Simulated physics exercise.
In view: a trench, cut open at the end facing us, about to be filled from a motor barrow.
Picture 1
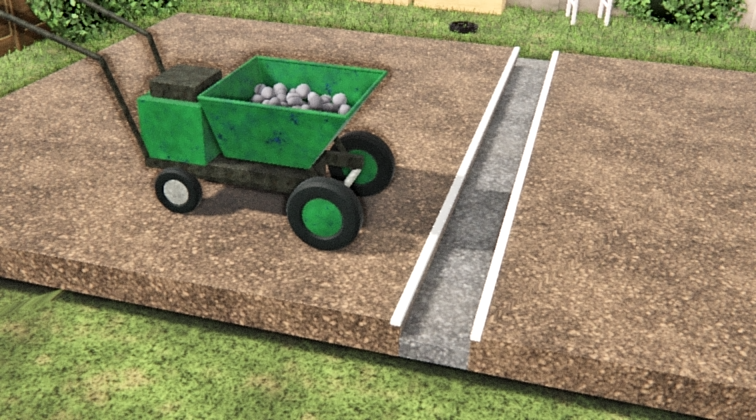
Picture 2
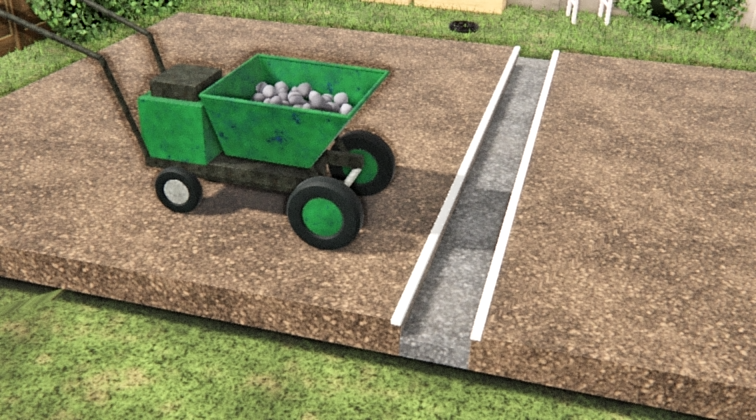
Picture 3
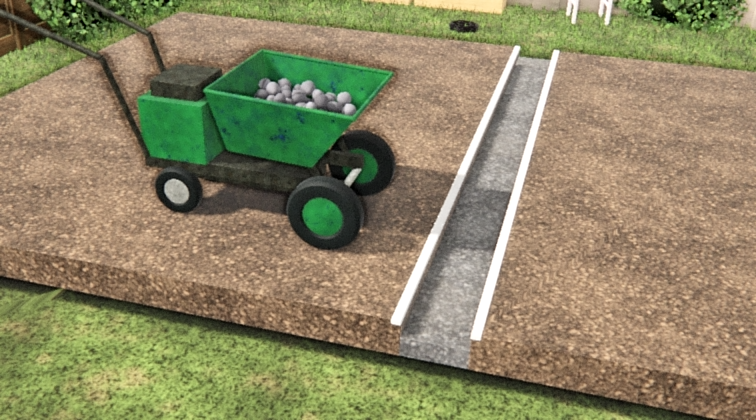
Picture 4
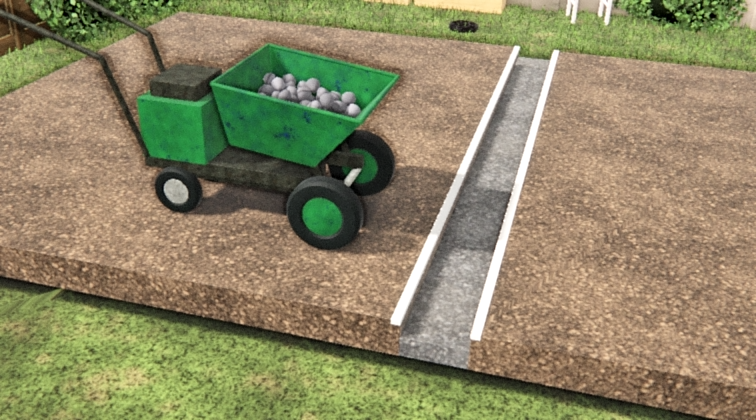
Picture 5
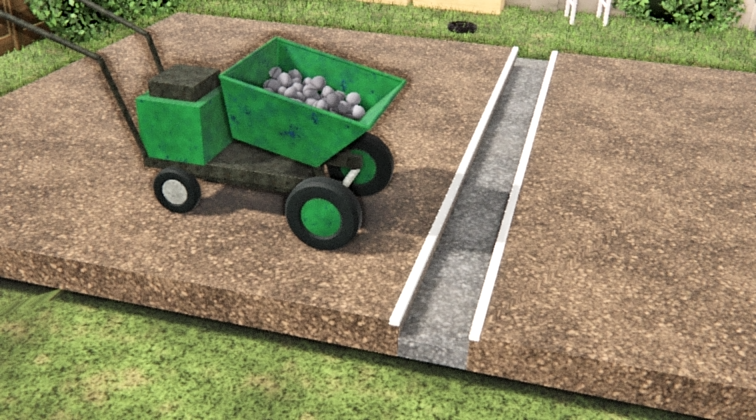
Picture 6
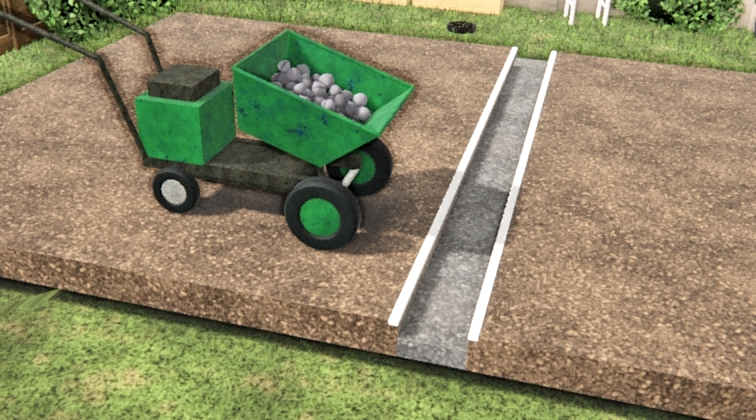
The green skip of a motor barrow, loaded with round grey cobbles, tilts gradually forward to the right, its rear rising, while the wheels stay still on a brown slab beside a shallow, white-edged trench.
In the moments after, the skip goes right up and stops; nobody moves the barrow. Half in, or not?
Between the edges lies over half of the load.
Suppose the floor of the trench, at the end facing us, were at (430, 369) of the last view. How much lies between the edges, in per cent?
About 90 per cent.
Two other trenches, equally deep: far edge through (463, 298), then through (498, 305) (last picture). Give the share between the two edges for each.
Near 50 % and 90 %.
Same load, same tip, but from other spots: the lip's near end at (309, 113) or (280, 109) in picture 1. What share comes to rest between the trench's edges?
The first gives 70 %, the second 50 %.
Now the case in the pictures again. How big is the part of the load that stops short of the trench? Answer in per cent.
Some 0 per cent.
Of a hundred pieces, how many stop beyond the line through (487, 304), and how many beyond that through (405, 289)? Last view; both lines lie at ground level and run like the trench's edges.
Near 10 % and 100 %.
Soon after the last picture, skip tipped steeply; all in the skip.
A little later, skip tipped right over; most in the skip; a small part in or heaped over the trench; a stray few beyond it.
Later still, skip tipped right over; a small part in the skip; most in or heaped over the trench; a small part beyond it.
At rest, skip tipped right over; a stray few short of the trench; most in or heaped over the trench; about a quarter beyond it.
